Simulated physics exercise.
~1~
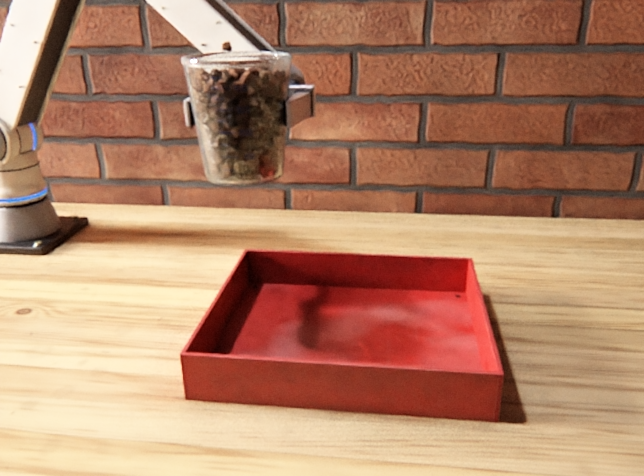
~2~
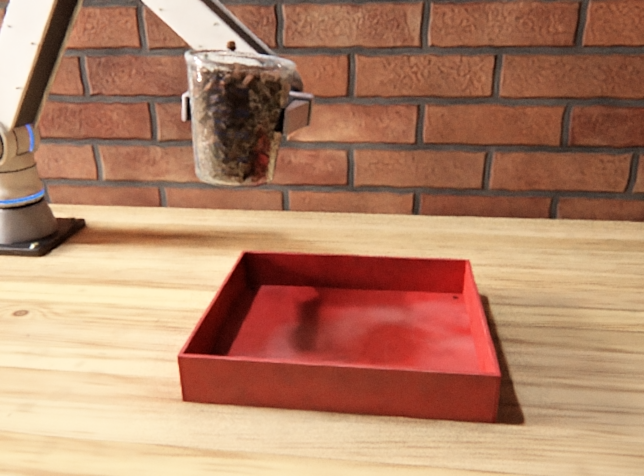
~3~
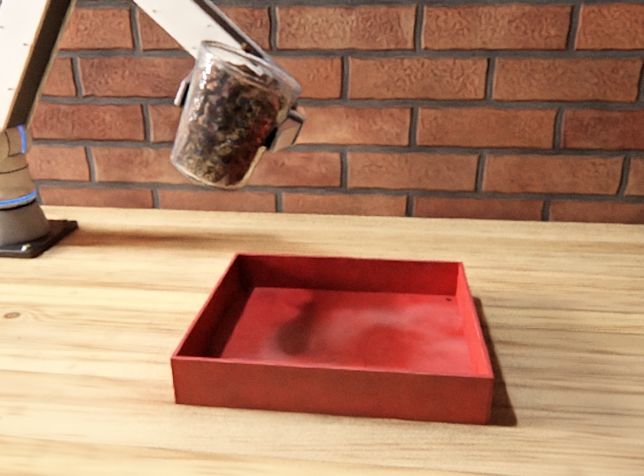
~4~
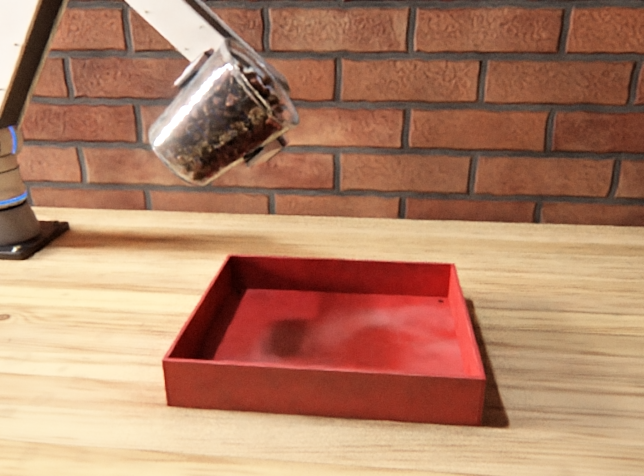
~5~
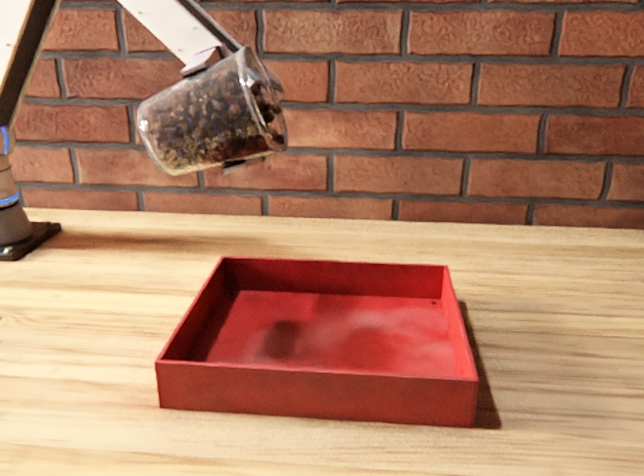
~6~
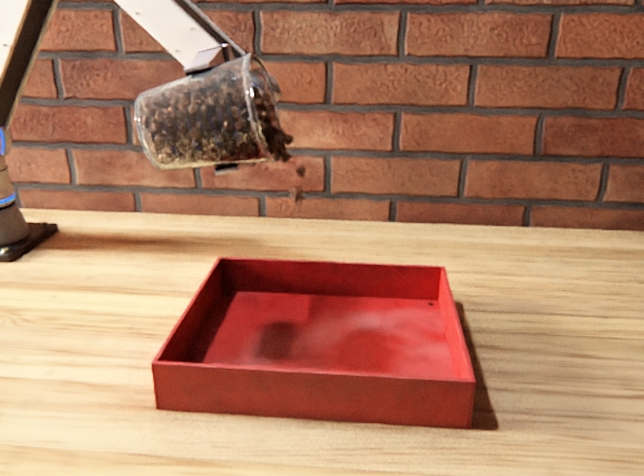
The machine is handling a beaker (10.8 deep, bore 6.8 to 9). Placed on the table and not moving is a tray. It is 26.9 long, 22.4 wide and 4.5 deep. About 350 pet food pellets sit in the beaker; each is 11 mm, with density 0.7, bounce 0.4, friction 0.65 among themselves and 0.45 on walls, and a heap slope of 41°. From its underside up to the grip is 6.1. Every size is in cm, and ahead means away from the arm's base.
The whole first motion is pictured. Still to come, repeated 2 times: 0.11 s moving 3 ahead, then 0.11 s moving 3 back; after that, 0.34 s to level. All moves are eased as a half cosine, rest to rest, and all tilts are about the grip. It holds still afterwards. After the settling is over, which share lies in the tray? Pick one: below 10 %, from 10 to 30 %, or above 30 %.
Above 30 %.
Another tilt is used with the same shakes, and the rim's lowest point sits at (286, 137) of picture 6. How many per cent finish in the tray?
About 20 per cent.
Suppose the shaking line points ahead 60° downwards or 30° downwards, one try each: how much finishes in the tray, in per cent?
Result: Approx. 15 % and 25 %, one try each.
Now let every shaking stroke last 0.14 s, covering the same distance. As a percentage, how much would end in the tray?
Then about 30 per cent.
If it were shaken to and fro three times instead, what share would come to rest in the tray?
In that case it would be near 55 percent.
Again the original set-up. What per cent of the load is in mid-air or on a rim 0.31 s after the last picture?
Some 10 percent.
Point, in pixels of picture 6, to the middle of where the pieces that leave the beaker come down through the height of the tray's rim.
Near (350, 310).
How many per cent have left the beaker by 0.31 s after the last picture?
So far around 30 % is out.
Then, 0.31 s later, tilted 77° forward, highest piece 26 above the table; 249 in the beaker, 62 in the tray, 36 in flight or on a rim.
Then, 0.62 s later, tilted 34° forward, highest piece 27 above the table; 186 in the beaker, 152 in the tray, 9 in flight or on a rim.
Then, 0.98 s later, level, highest piece 27 above the table; 185 in the beaker, 162 in the tray.
Then, 2.03 s later, level, highest piece 26 above the table; 185 in the beaker, 162 in the tray.
At rest, 185 in the beaker, 162 in the tray. That is 47 % in the tray.
